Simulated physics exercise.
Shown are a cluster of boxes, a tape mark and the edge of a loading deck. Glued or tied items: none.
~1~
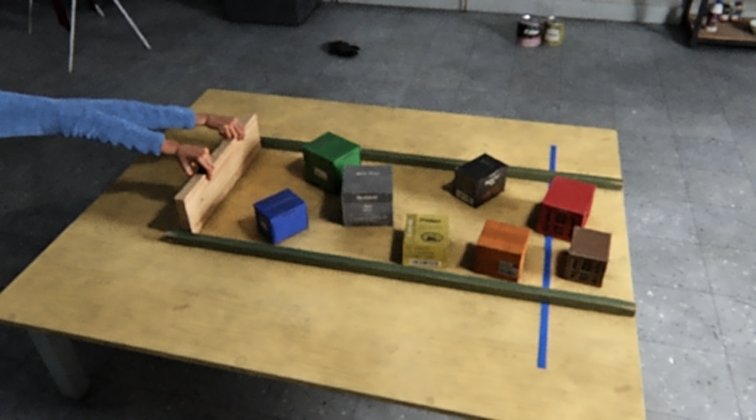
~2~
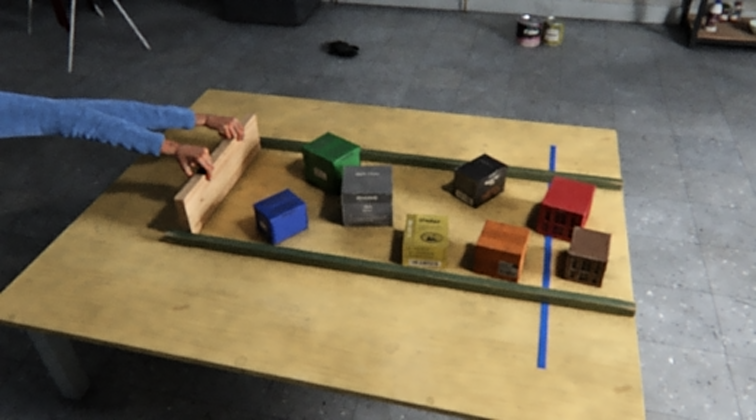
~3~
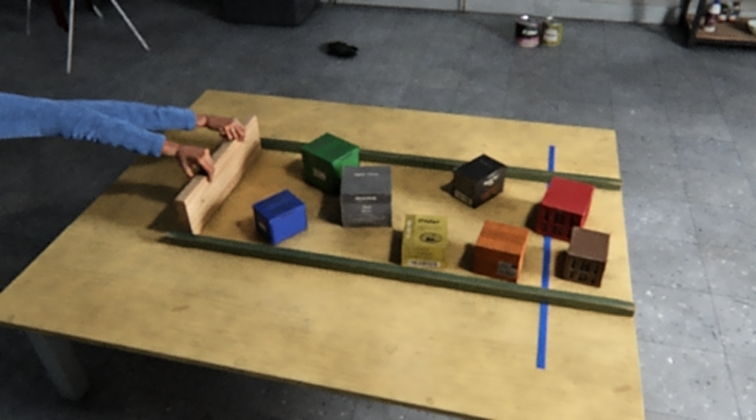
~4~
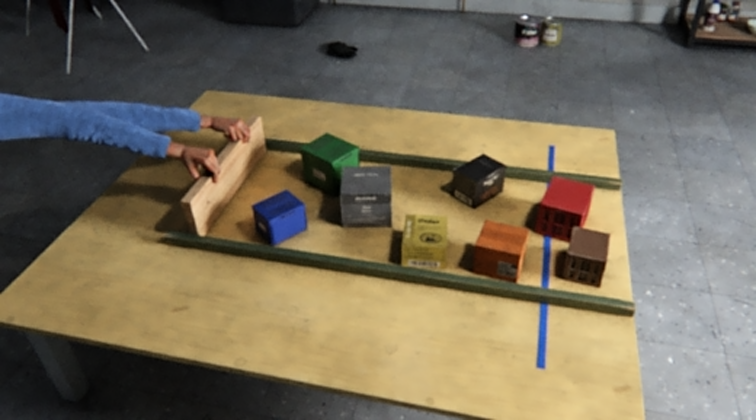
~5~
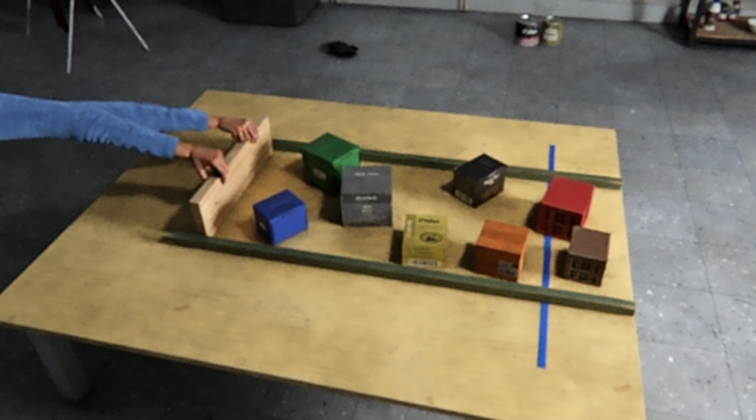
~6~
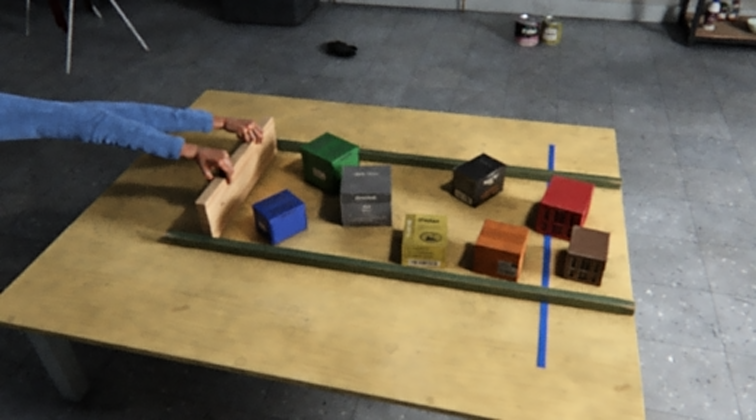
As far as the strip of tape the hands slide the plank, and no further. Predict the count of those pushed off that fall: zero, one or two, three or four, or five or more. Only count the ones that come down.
Three, or at most four, fall.
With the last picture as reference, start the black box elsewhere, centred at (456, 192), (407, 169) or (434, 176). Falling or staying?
It keeps its place, then keeps its place, then keeps its place.
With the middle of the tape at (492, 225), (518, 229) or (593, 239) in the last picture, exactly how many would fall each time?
Per try: 1; 1; 6.
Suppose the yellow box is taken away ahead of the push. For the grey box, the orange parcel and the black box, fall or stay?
In that case the grey box stays where it is, the orange parcel stays where it is, and the black box stays where it is.
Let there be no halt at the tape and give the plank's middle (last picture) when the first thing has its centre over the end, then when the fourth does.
At the first moment about (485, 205), at the next about (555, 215).
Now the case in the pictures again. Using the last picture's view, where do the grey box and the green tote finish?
Listed as asked: First (590, 220), and then (576, 185).
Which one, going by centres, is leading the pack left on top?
The black box finishes nearest.
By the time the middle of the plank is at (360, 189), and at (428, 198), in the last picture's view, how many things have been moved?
Well, it's 3 at the first one and 6 at the second.
A little later, none off yet; brown crate at rest near (587, 255); red crate at rest near (565, 208); orange parcel at rest near (501, 250).
Next, none off yet; brown crate shifted about its own width near (630, 261); red crate shifted a little near (591, 210); orange parcel shifted well along near (587, 262).
When it is over, the number that fall off is three or four; down, orange parcel, red crate and brown crate.
